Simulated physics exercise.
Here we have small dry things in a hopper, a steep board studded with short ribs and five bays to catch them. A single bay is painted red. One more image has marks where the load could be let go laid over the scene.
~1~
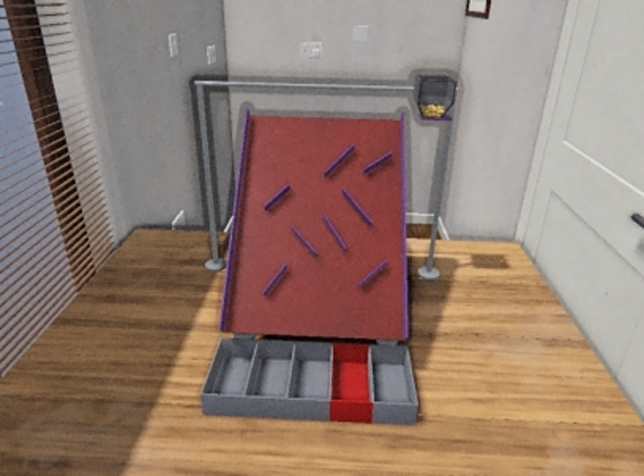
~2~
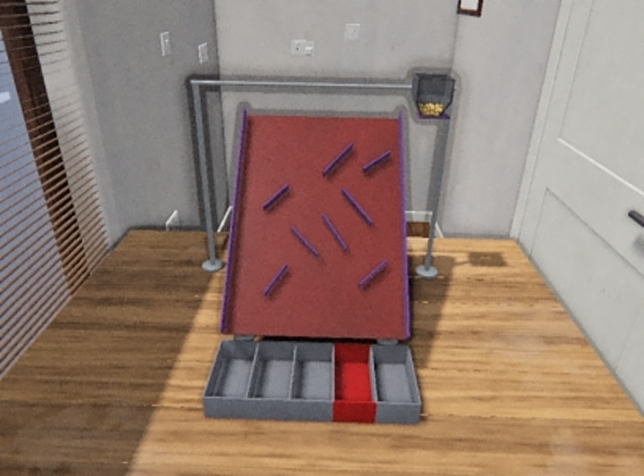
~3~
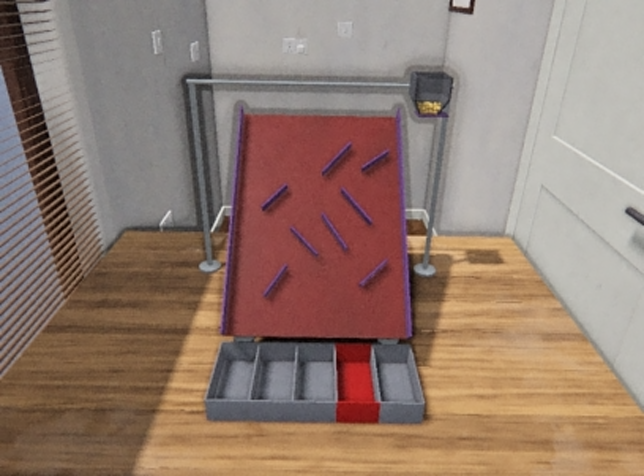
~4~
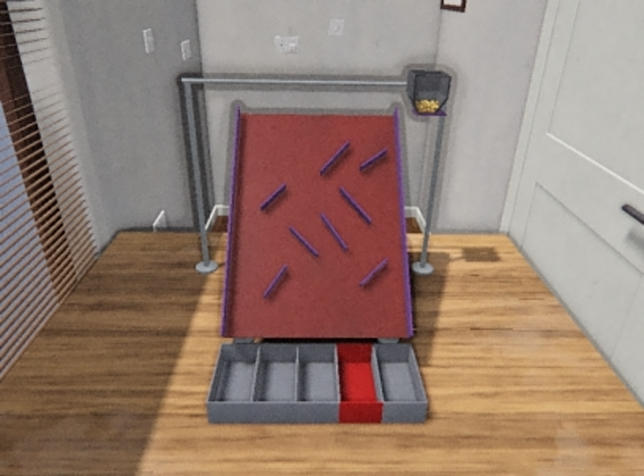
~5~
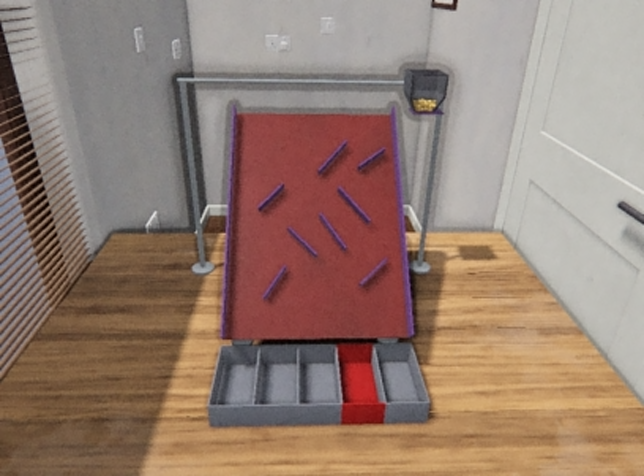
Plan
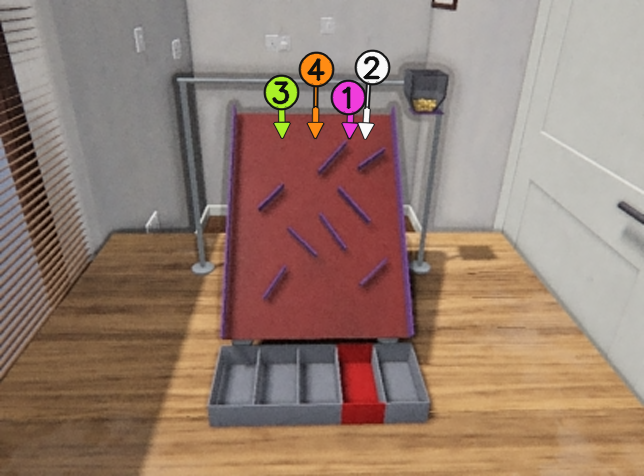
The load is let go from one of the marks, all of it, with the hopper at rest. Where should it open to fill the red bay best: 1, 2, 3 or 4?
The answer is mark 4.
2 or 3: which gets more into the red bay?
The answer is 3.
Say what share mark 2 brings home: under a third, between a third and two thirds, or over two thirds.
It is under a third.
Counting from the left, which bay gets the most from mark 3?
It is the first one.
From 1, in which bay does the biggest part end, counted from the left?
The fifth.
On the marked copy, mark 1 meets the board at (349, 132); mark 2 meets the board at (365, 133); mark 3 meets the board at (282, 132); mark 4 meets the board at (315, 132).
With 1, about a third in the red bay, about two thirds in other bays.
With 2, about a quarter in the red bay, most in other bays.
With 3, about a third in the red bay, about two thirds in other bays.
With 4, most in the red bay, about a quarter in other bays.
